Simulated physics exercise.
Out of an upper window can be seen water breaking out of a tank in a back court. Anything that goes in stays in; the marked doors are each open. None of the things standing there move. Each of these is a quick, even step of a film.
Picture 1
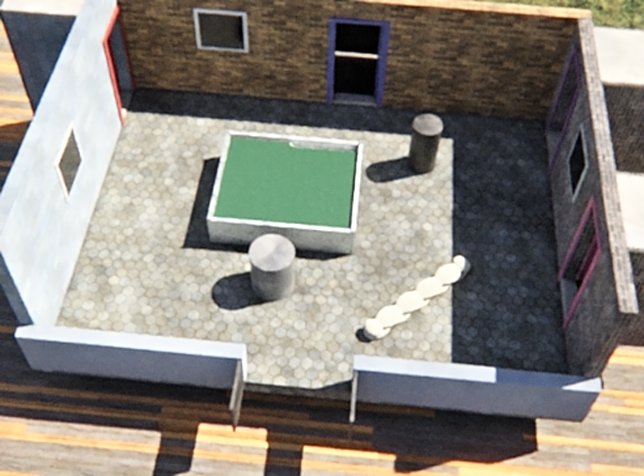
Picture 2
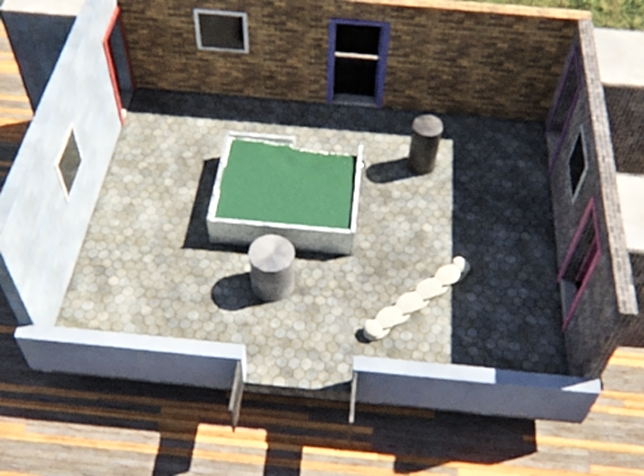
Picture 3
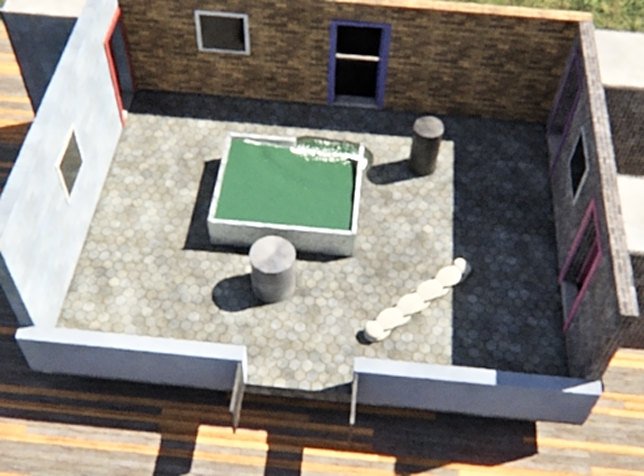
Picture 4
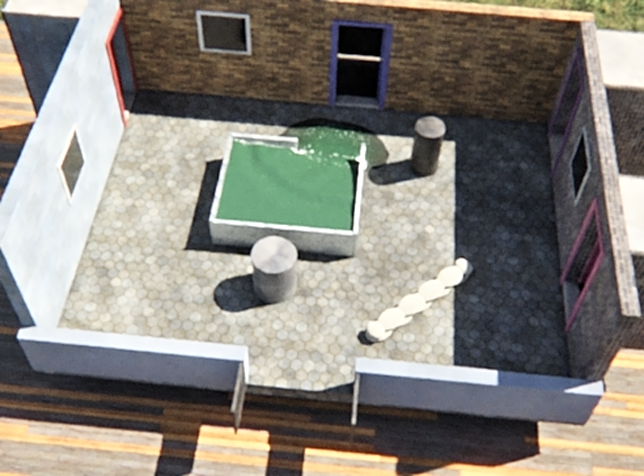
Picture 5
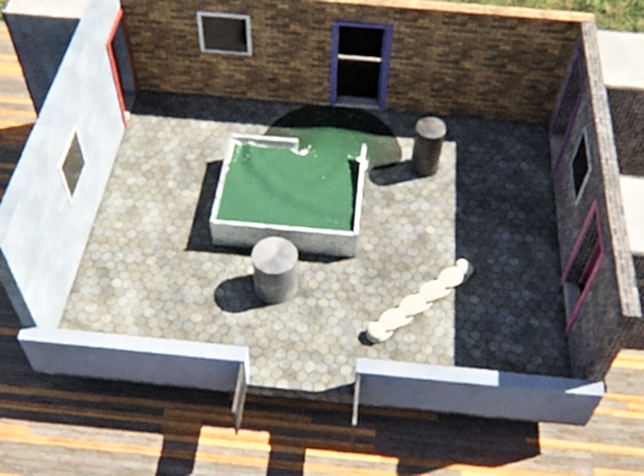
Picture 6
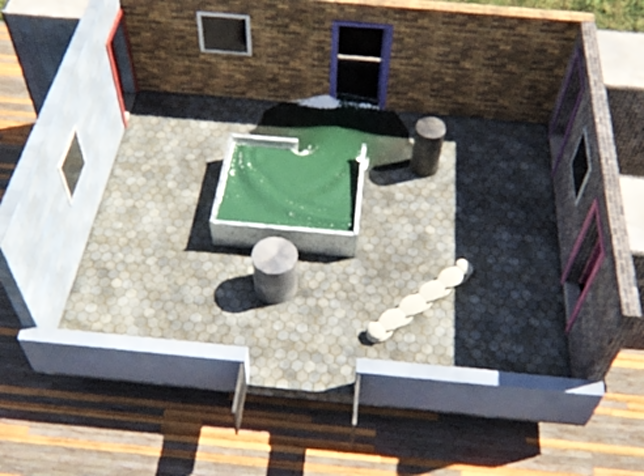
The video shows a walled courtyard with a rectangular tank of green liquid, two cylinders and a twisted pale object; liquid breaks out through the tank's far side and spreads across the paving to the brick wall behind.
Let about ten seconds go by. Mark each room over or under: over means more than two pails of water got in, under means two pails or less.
Purple door: Under, blue door: Over, pink door: Under, red door: Over.
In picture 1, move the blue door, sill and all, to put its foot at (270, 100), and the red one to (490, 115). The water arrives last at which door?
Result: The pink one.
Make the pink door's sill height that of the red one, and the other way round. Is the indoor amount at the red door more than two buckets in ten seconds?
The red door remains short of it.
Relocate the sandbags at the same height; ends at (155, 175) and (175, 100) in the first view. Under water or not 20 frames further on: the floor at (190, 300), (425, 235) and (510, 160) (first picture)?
Those spots come out untouched, untouched and swamped, respectively.
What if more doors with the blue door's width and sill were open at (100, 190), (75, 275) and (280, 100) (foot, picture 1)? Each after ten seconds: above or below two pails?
In the listed order: Stays within it, stays within it, tops the limit.
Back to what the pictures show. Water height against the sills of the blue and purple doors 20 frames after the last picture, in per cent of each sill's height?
In order: Roughly 320 % and 80 %.
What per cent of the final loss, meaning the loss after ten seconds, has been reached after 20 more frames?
Approximately 60 in a hundred, I think.
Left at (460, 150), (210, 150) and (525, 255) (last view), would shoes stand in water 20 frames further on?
As listed, the points end up soaked, soaked and high and dry.
A moment on, water covers 10 % of the floor; the purple door not reached, the blue door far over two buckets in, the pink door not reached, the red door not reached.
Next, water covers 20 % of the floor; the purple door not reached, the blue door far over two buckets in, the pink door not reached, the red door not reached.
Then, water covers 30 % of the floor; the purple door wet at the sill, nothing in, the blue door far over two buckets in, the pink door not reached, the red door over two buckets in.
Later, water covers 55 % of the floor; the purple door wet at the sill, nothing in, the blue door far over two buckets in, the pink door wet at the sill, nothing in, the red door far over two buckets in.
In the end, water covers 85 % of the floor; the purple door wet at the sill, nothing in, the blue door far over two buckets in, the pink door wet at the sill, nothing in, the red door far over two buckets in.
